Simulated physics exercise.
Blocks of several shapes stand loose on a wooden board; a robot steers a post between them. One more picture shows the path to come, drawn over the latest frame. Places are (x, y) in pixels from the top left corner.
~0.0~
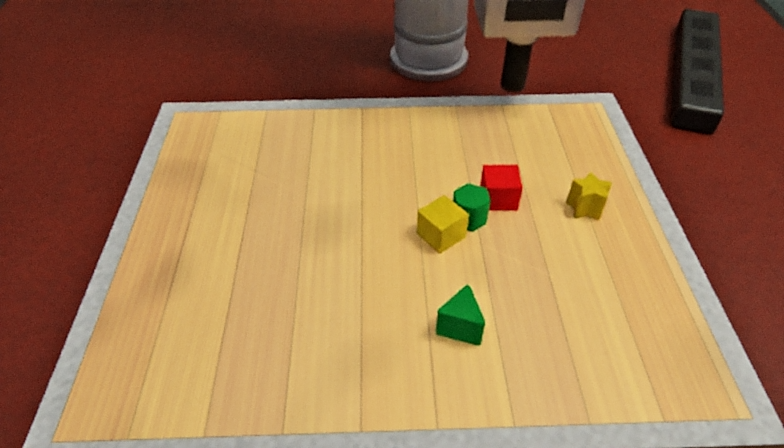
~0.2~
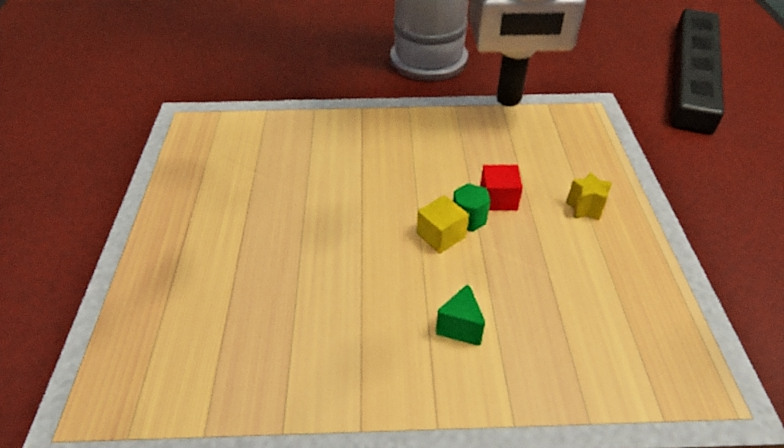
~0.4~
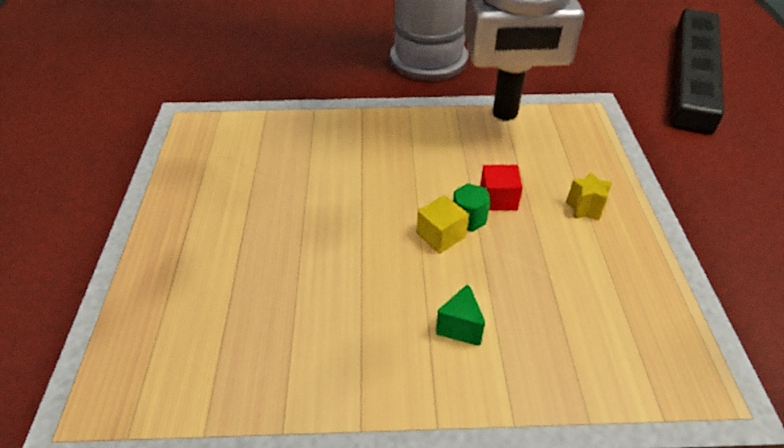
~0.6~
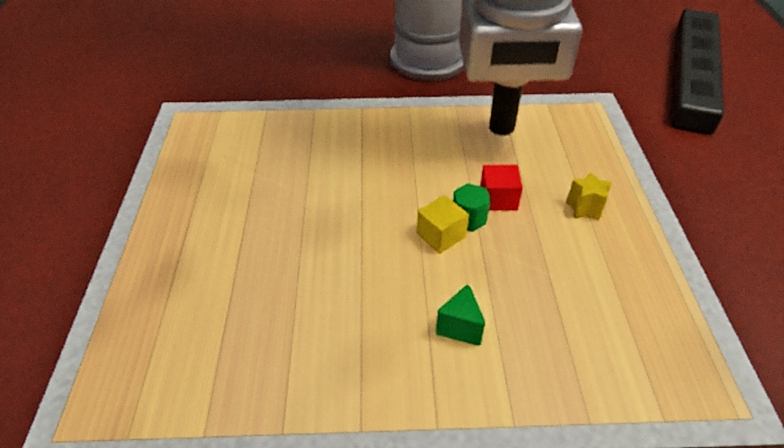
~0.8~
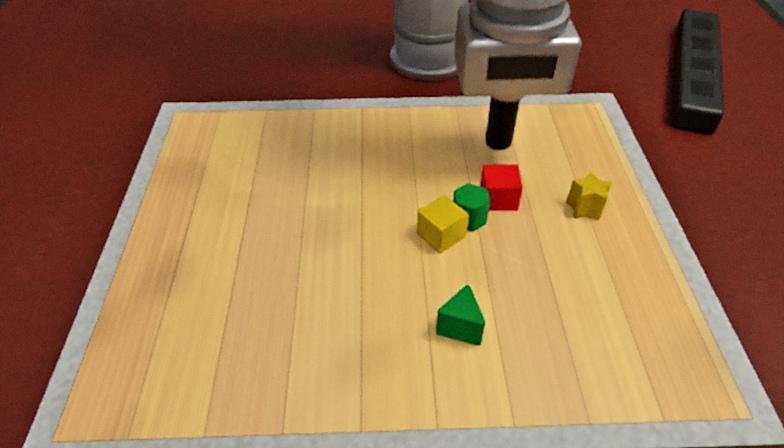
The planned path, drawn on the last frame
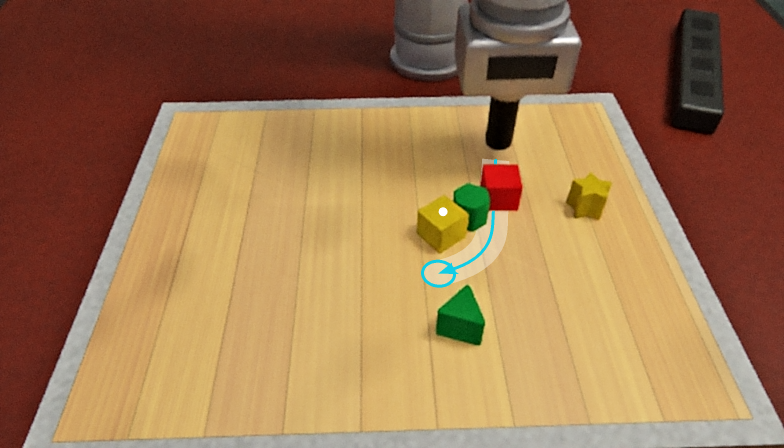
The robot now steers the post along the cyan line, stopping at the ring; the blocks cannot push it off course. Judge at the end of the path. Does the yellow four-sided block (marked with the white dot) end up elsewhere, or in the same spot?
At the moment the path ends, the yellow four-sided block no longer stands where it did.
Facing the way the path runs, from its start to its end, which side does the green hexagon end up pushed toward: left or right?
Out to the right.
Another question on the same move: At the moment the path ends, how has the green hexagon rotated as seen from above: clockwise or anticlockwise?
Seen from overhead, it turns clockwise.
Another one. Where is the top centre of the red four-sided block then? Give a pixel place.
The spot you're after is about (525, 234) in the image.
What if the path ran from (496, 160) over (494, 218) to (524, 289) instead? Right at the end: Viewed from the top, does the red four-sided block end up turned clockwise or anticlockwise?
Viewed from the top, it goes anticlockwise.
Path on the board, from (496, 160) via (494, 199) and (488, 244), ending at (439, 273); the dot is on the yellow four-sided block.
What follows on the original path. One third of the way, post at (497, 183); red four-sided block at (508, 198).
Two thirds of the way, post at (490, 227); yellow four-sided block at (420, 220), turned 30° clockwise; green hexagon at (458, 222), turned 55° clockwise; red four-sided block at (525, 234), turned 60° anticlockwise.
At the end, post at (440, 257); yellow four-sided block at (386, 215), turned 85° clockwise; green three-sided block in place; green hexagon at (407, 238), turned 110° clockwise; red four-sided block at (525, 234), turned 60° anticlockwise.
